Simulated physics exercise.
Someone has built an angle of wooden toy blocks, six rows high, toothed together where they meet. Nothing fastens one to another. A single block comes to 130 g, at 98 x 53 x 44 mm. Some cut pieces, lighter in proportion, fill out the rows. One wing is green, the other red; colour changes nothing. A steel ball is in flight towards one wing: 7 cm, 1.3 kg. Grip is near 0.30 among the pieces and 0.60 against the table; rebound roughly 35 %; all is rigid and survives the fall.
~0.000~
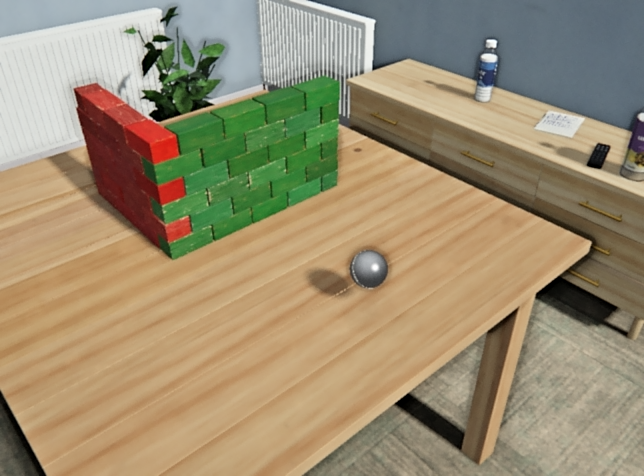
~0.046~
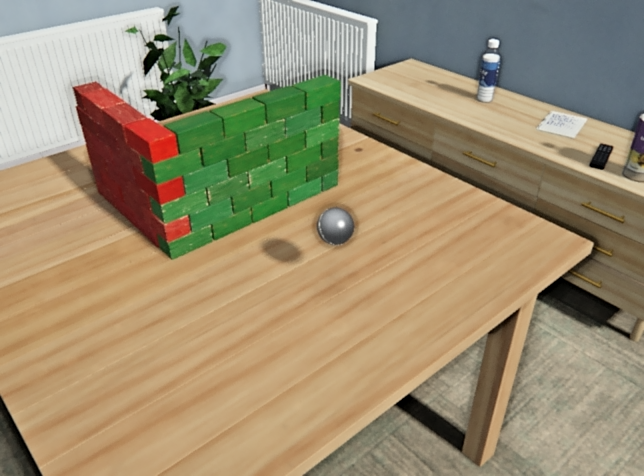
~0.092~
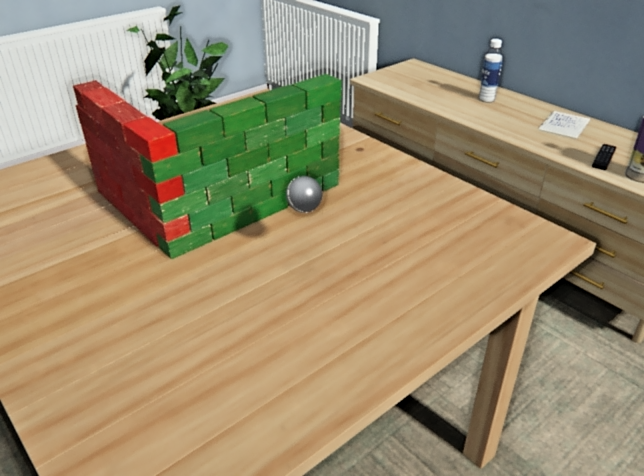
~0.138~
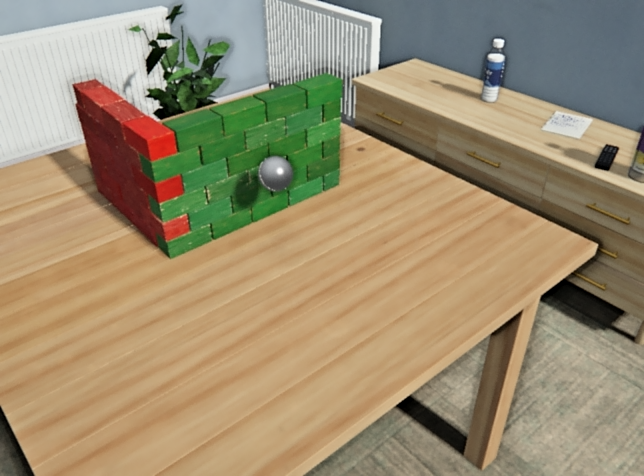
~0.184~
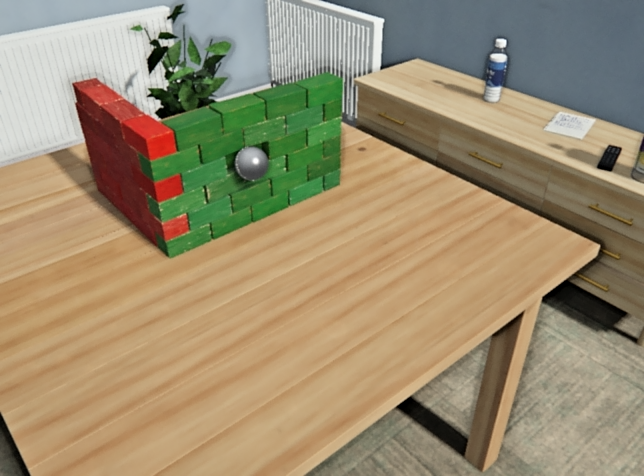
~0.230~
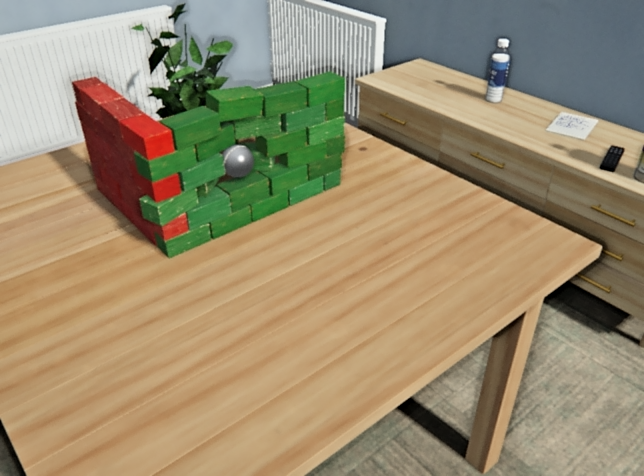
The clip opens on a wooden table holding an angled wall of red and green toy blocks, with a steel ball in the air to its right. The ball flies leftward and strikes the green wing, then pushes into it as several blocks shift and gaps open around it.
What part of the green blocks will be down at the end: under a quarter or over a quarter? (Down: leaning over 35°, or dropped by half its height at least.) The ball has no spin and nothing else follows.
Upwards of a quarter of them.
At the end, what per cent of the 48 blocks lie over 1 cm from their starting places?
Shifted: 40 per cent.
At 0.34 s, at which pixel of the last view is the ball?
Near (206, 157).
Around 0.34 s, ball still moving; 3 of the 27 green blocks down (3 of 48 in all colours); top green block displaced 15 mm; top red block displaced 6 mm.
Around 0.64 s, ball still moving; 7 of the 27 green blocks down (7 of 48 in all colours); top green block tipped 47°, 45 mm lower; top red block tipped 4°.
Around 0.90 s, ball still moving; 17 of the 27 green blocks down (17 of 48 in all colours); top green block tipped 64°, 16 cm lower; top red block displaced 6 mm.
Around 1.20 s, ball still moving; 17 of the 27 green blocks down (17 of 48 in all colours); top green block on its side; top red block displaced 6 mm.
Finally (2.2 s), ball rolling away; 17 of the 27 green blocks down (17 of 48 in all colours); top green block on its side; top red block displaced 6 mm. That is 63 per cent. Seen by the last camera, middles, top green block near (205, 165), top red block near (151, 135).
